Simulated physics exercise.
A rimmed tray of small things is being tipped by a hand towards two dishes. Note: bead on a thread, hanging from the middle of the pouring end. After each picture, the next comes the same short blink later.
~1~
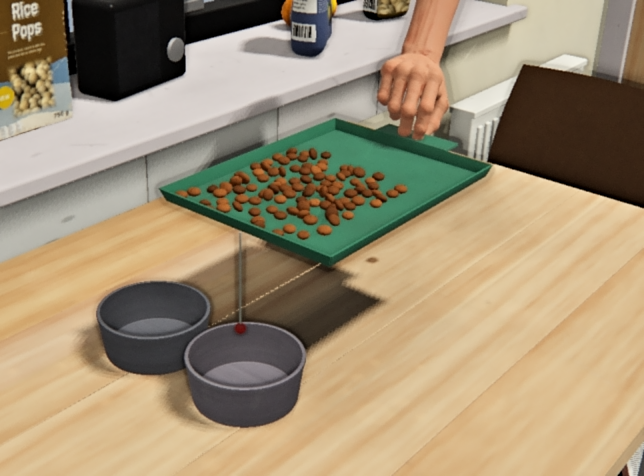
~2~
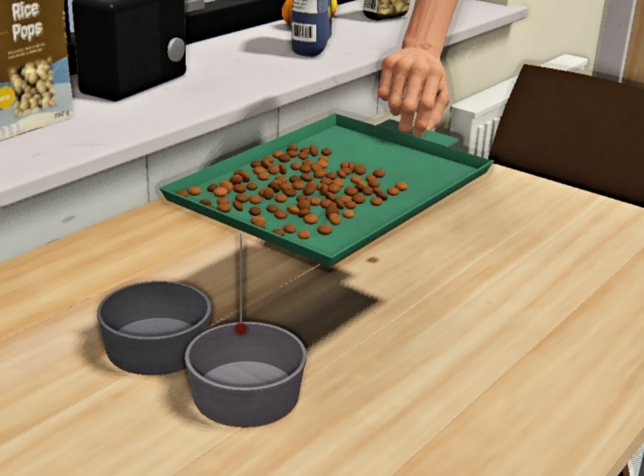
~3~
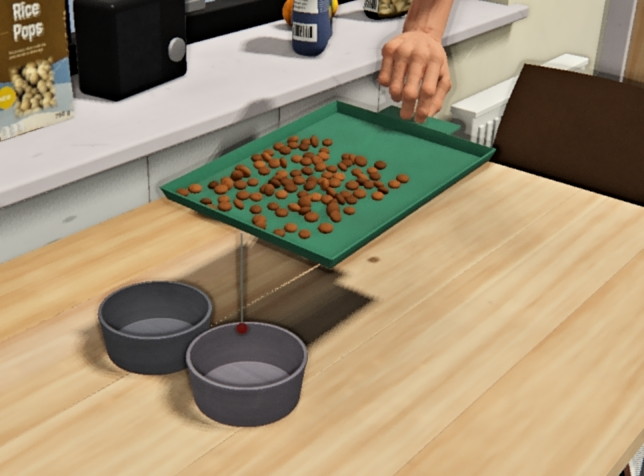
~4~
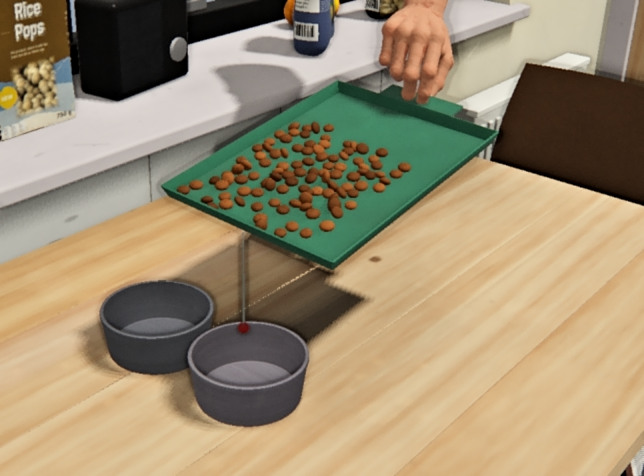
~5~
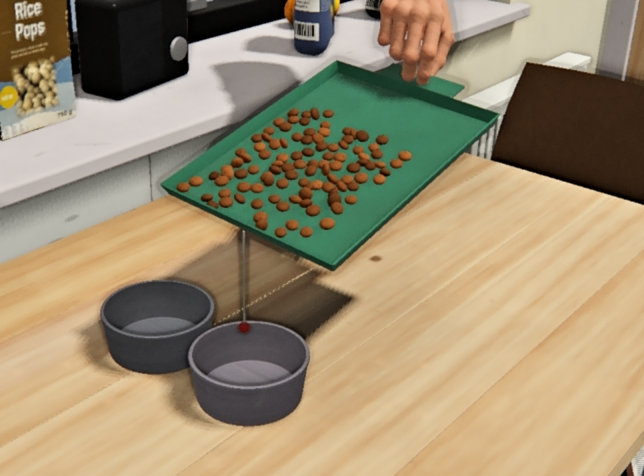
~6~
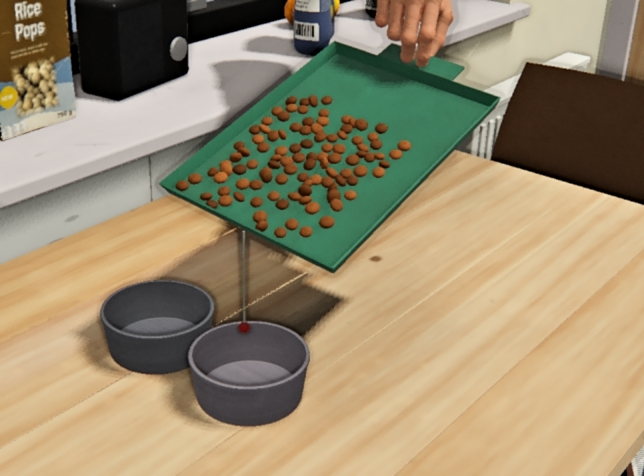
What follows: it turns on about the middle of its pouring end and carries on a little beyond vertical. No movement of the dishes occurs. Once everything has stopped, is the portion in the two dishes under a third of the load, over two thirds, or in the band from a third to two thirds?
It is in the middle band, a third to two thirds.
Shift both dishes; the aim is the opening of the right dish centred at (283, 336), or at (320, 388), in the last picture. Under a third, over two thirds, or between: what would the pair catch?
Initially below one third, afterwards more than two thirds.
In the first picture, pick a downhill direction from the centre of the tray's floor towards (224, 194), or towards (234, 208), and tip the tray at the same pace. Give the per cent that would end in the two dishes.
The first try would leave around 90 per cent there, the second around 90 per cent.
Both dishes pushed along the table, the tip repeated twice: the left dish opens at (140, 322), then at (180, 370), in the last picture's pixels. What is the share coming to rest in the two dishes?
In the first position around 60 percent, in the second around 50 percent.
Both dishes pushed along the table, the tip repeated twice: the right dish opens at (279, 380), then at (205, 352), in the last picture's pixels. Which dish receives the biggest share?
The first time round it's the one placed on the right, and the next time it's the one placed on the right.
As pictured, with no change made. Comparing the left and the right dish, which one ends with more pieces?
The fuller one is the rightmost dish.
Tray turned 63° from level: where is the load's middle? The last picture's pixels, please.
Near (272, 230).
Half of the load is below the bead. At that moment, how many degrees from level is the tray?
85 degrees.
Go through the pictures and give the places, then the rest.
In the first picture, corners of the pouring end (166, 188) and (330, 253), level; middle of the load (298, 188), bits of dog kibble; left dish (113, 346); right dish (205, 397); bead on its thread (240, 328).
In the second picture, corners of the pouring end (167, 188) and (330, 253), level; middle of the load (298, 186).
In the third picture, corners of the pouring end (167, 187) and (331, 255), tipped barely, lowest at the right corner; middle of the load (299, 181).
In the fourth picture, corners of the pouring end (168, 185) and (332, 257), tipped a little, lowest at the right corner; middle of the load (300, 173).
In the fifth picture, corners of the pouring end (167, 183) and (332, 260), tipped a little, lowest at the right corner; middle of the load (300, 165).
In the sixth picture, corners of the pouring end (166, 182) and (332, 262), tipped clearly, lowest at the right corner; middle of the load (299, 158); left dish (117, 346); right dish (209, 396).
Just after the last frame, tray tipped steeply; the larger part on the tray; roughly a quarter in the air.
A moment on, tray tipped past a quarter turn; just a few on the tray; roughly a third in the right dish; roughly half outside both; roughly a quarter in the air.
Further on, tray tipped past a quarter turn; roughly half in the right dish; roughly half outside both.
When it is over, tray tipped past a quarter turn; roughly half in the right dish; not one in the left dish; roughly half outside both.
